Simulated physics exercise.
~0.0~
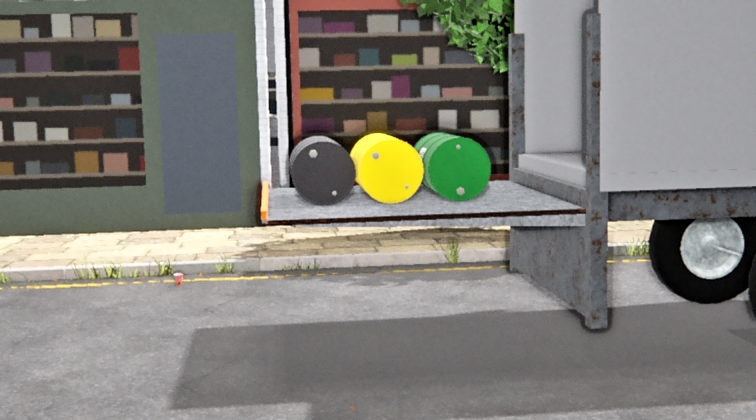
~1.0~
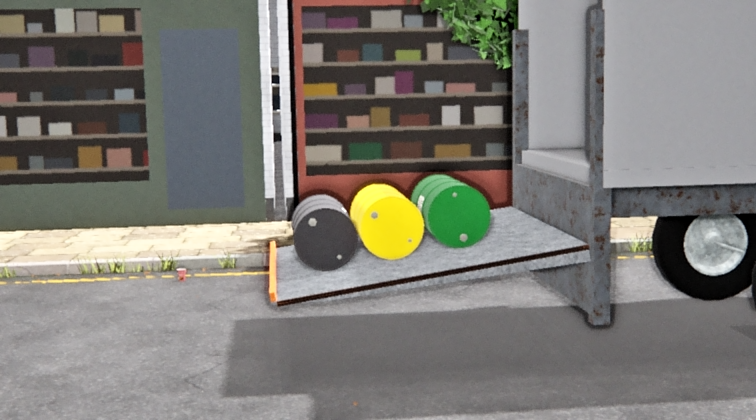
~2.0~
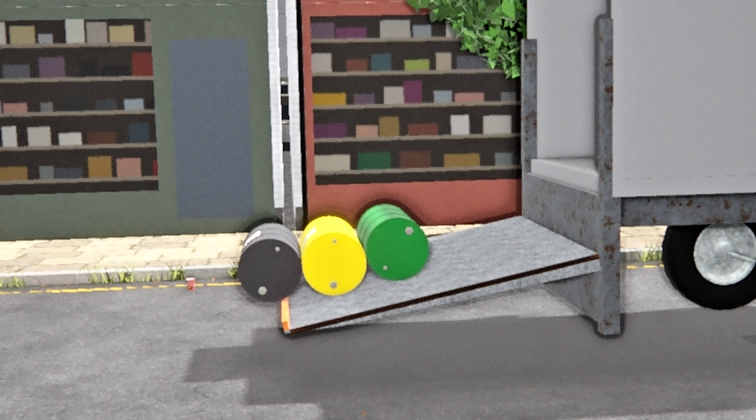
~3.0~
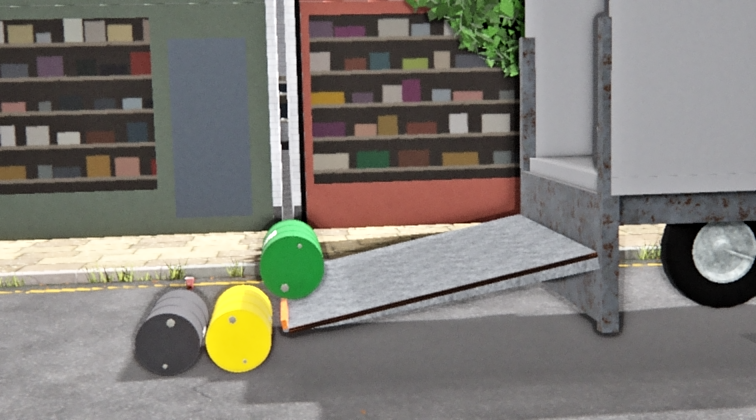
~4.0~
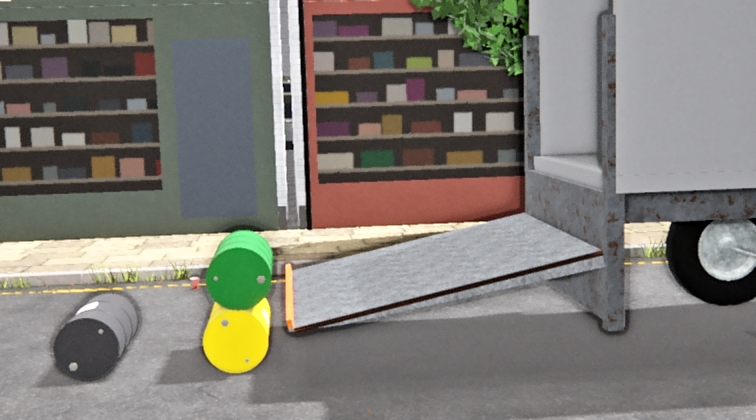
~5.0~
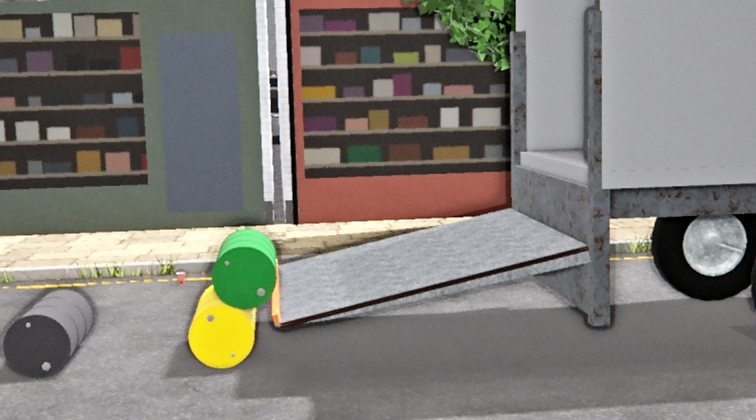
Three drums roll left off a tilting lorry tail-lift, and the green lands on the yellow.
